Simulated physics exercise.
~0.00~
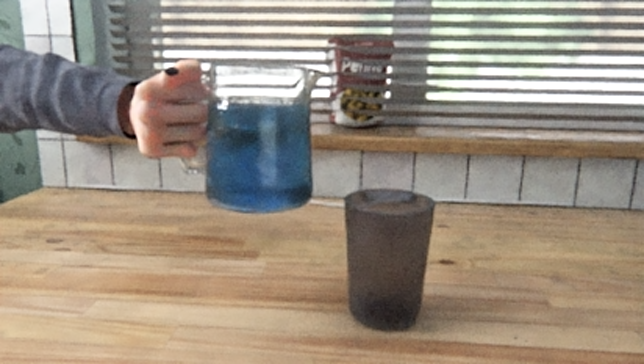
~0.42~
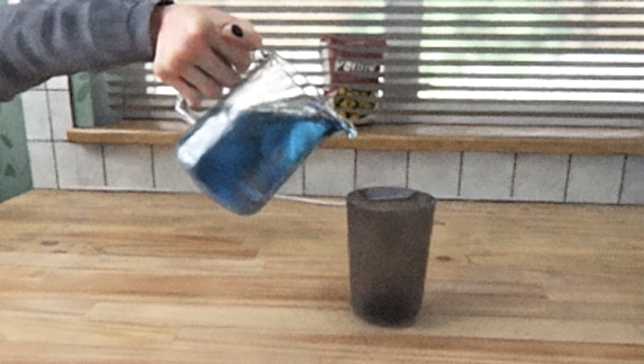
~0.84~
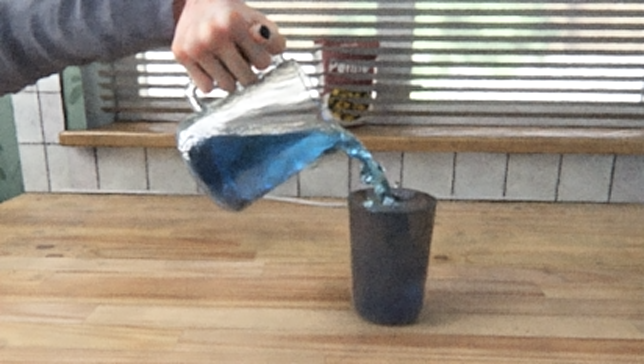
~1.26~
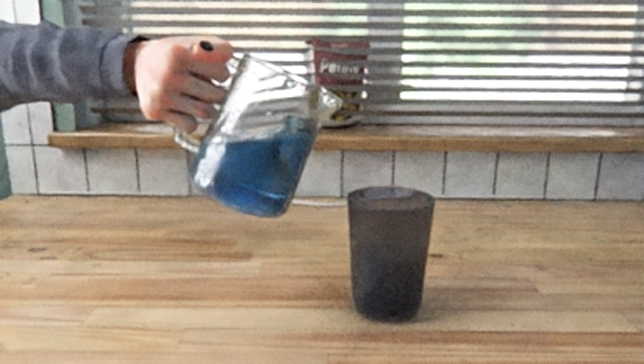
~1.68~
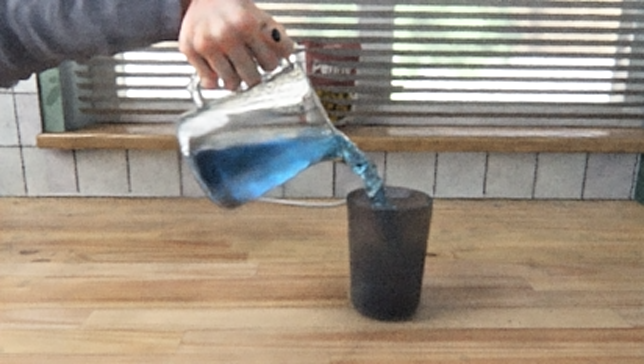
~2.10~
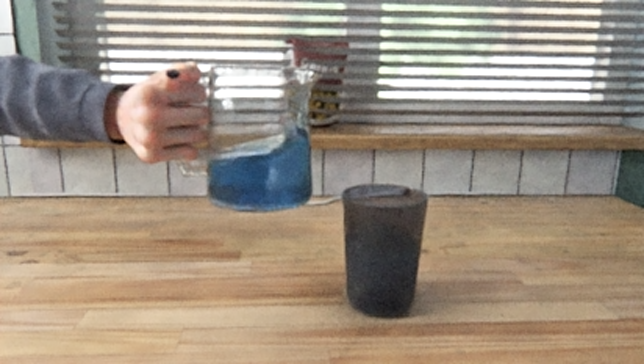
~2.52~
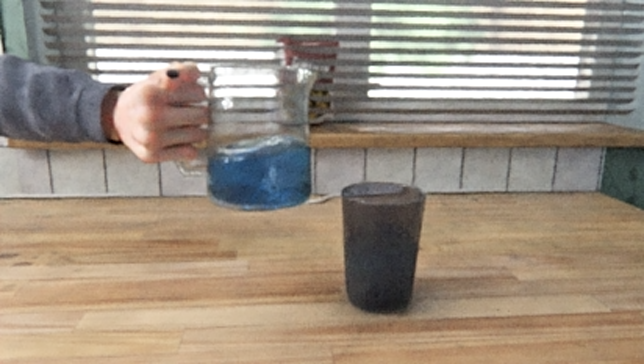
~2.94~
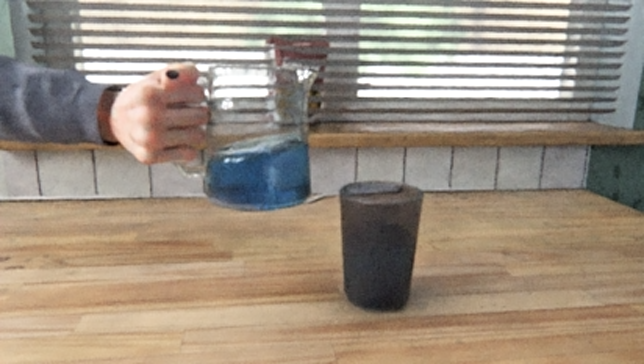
The clip shows a hand tilting a clear jug of blue liquid toward a dark cup on a wooden worktop, pouring, easing back, then pouring again, before levelling the jug, which ends partly full beside and above the cup.
